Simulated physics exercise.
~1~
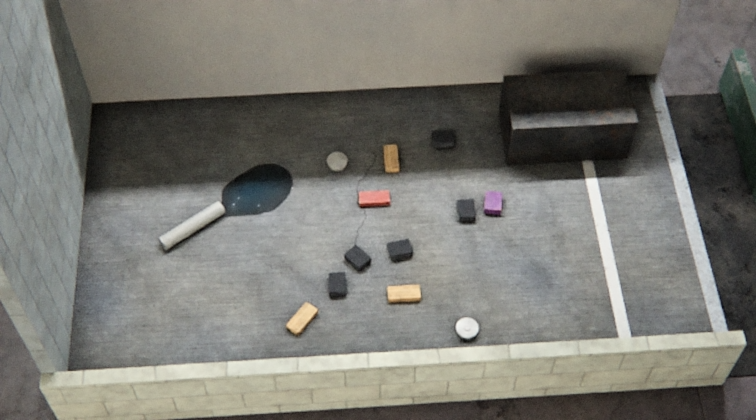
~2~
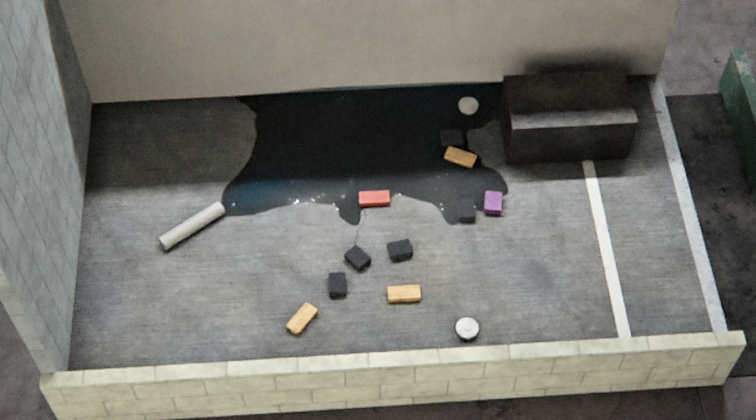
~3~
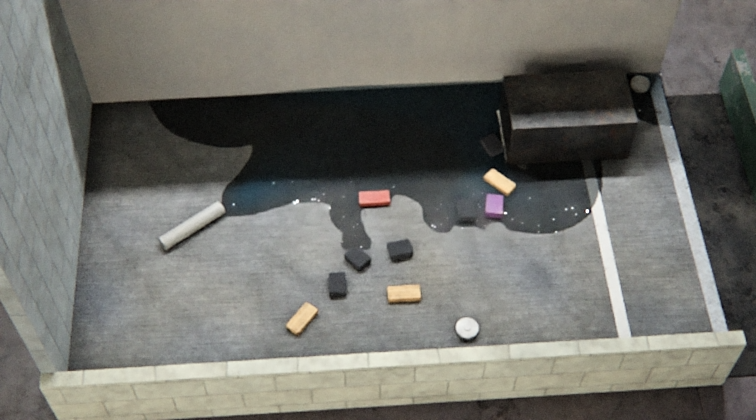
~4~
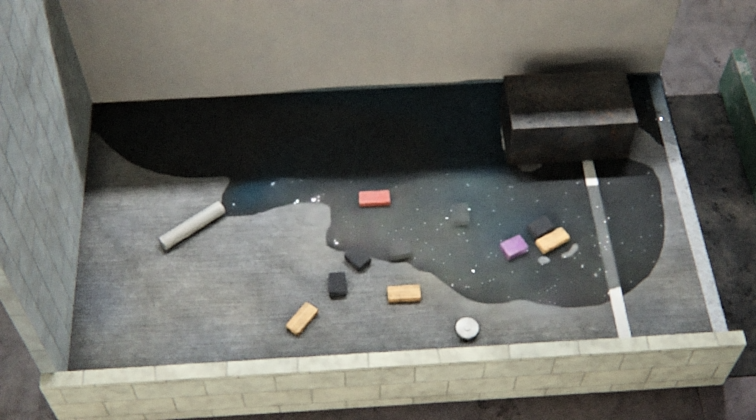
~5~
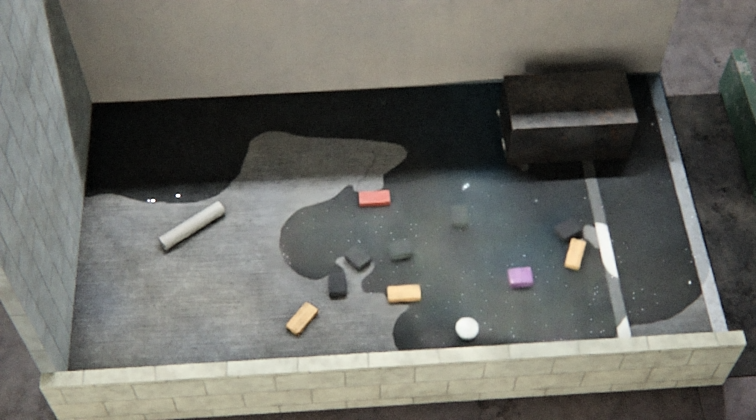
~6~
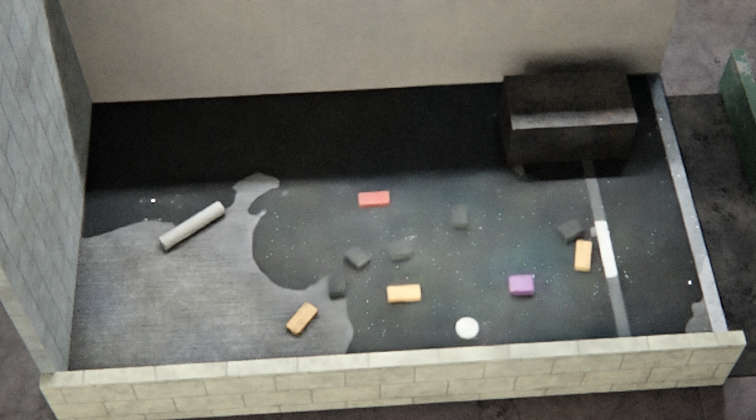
A grey dairy floor, seen from above, has pale walls at the back, left and front, a dark box at the upper right and a white stripe below it. A pale hose lies at the left, with tan, black, red and purple blocks and whitish round lids scattered around the middle. Dark water spreads from the hose along the back wall, carrying one lid right, past the box. It then swings down and around, pushing a tan block, a black block and the purple one rightward and down. Finally water covers most of the floor, the red block unmoved and the purple one short of the stripe.
